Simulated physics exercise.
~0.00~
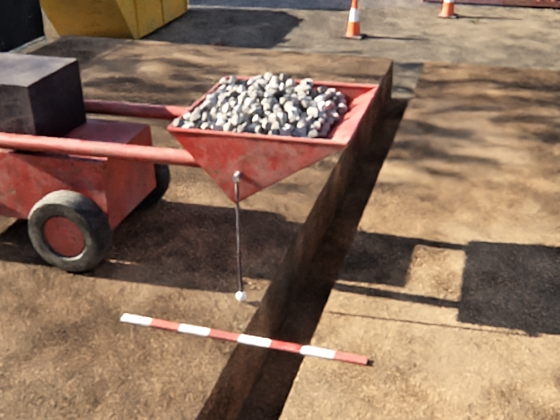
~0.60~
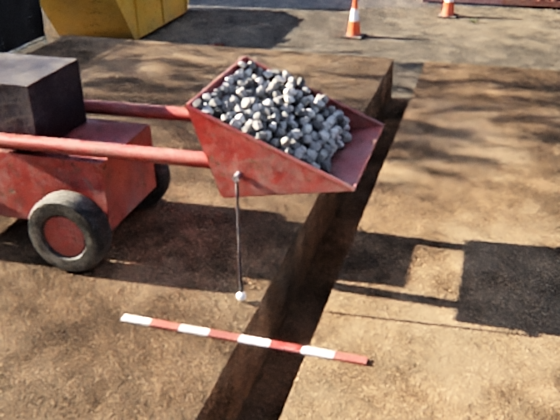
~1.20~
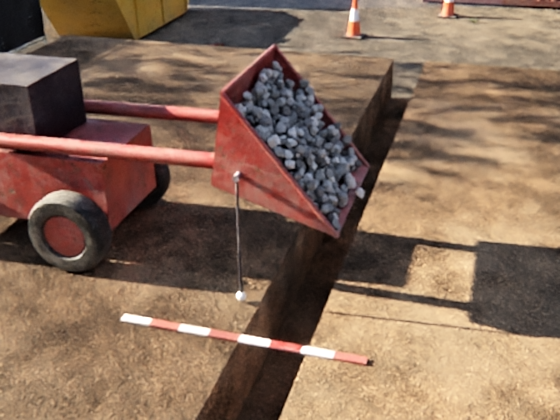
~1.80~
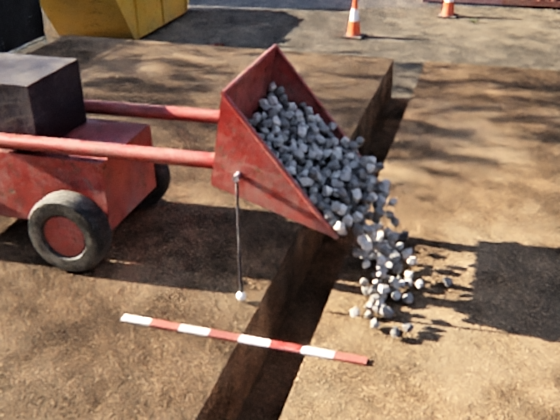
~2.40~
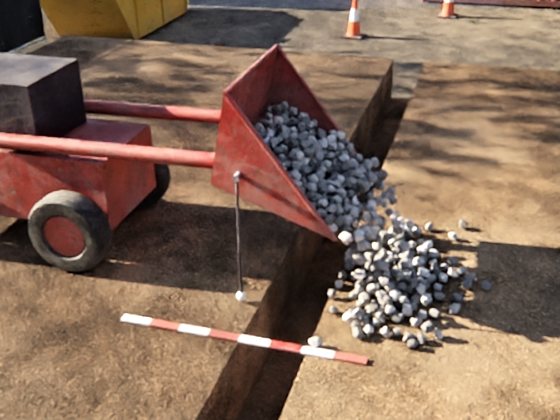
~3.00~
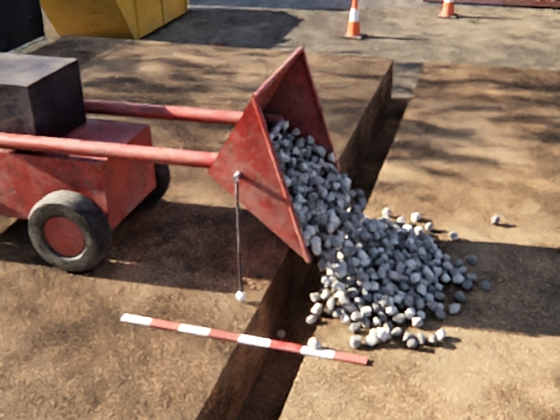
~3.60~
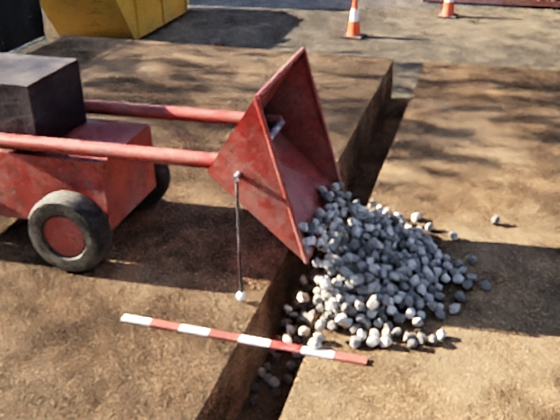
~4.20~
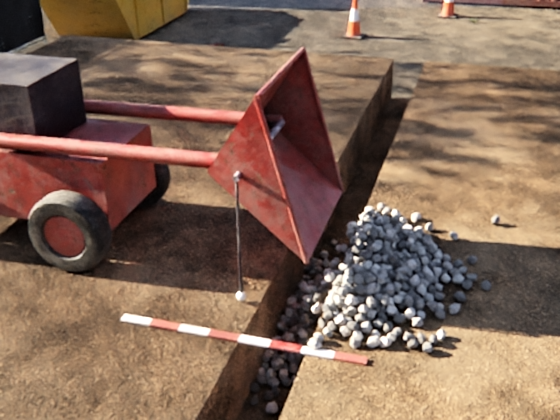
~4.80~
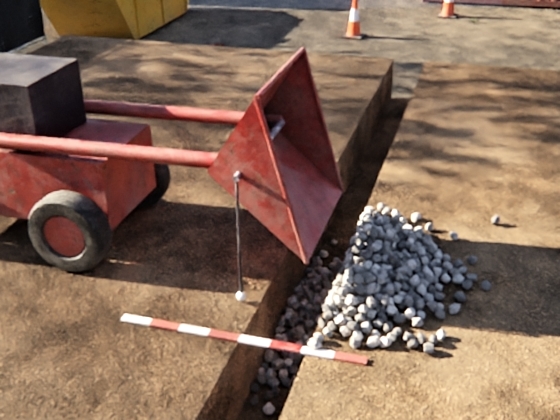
A red skip on the arms of a small wheeled loader, heaped with grey stones, tips forward beside a narrow trench in brown ground. Its front edge dips until the load slides toward the lip, and the stones begin pouring out to the right. They tumble over the trench and pile up on its far side while the skip holds still. It then tilts more steeply, emptying the rest, and some stones drop into the trench. The skip stays tipped and empty, with most stones heaped beyond the trench and a smaller share inside it.
